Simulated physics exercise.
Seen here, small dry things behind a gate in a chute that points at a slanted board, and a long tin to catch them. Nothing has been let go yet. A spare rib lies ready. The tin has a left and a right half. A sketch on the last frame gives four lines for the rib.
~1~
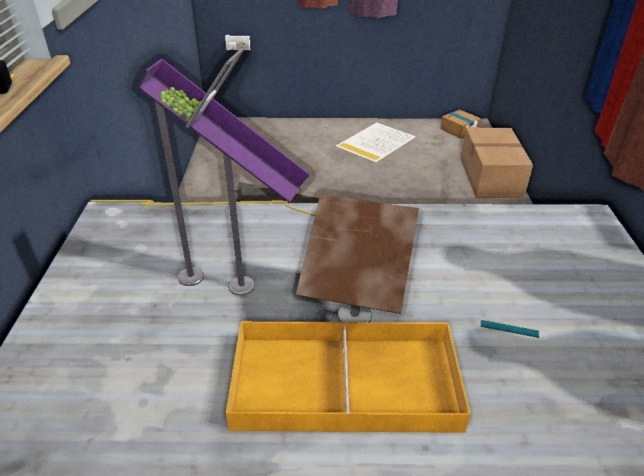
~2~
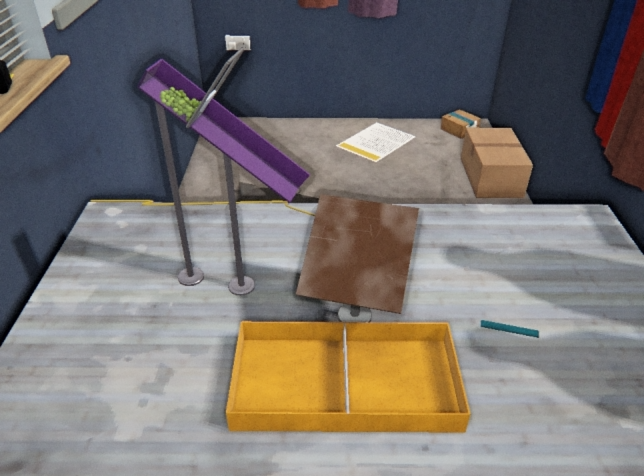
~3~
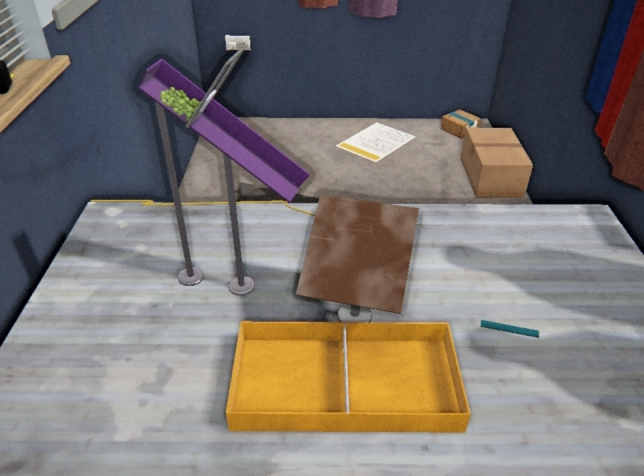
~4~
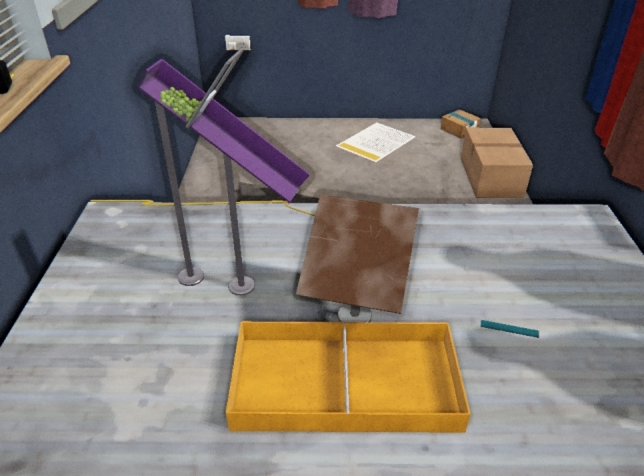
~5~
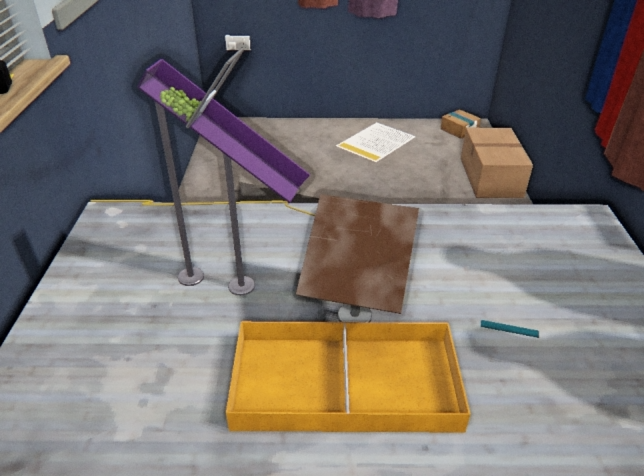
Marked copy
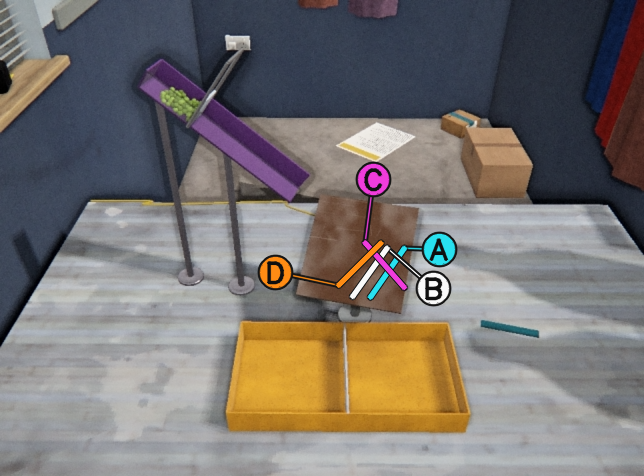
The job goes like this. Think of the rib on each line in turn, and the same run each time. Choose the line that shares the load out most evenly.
The best line is A.
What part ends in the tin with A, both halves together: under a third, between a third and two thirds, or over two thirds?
Line A gives over two thirds.
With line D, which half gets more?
The left half.
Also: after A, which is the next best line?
It is C.
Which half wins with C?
Right.
On the marked copy, line A from (404, 248) to (370, 297); line B from (387, 247) to (352, 296); line C from (365, 242) to (404, 287); line D from (381, 243) to (338, 285).
With A, of what is caught, close to half in the left half, close to half in the right.
With B, of what is caught, all but a few in the left half, a small share in the right.
With C, of what is caught, close to a quarter in the left half, the bulk in the right.
With D, of what is caught, all but a few in the left half, a small share in the right.
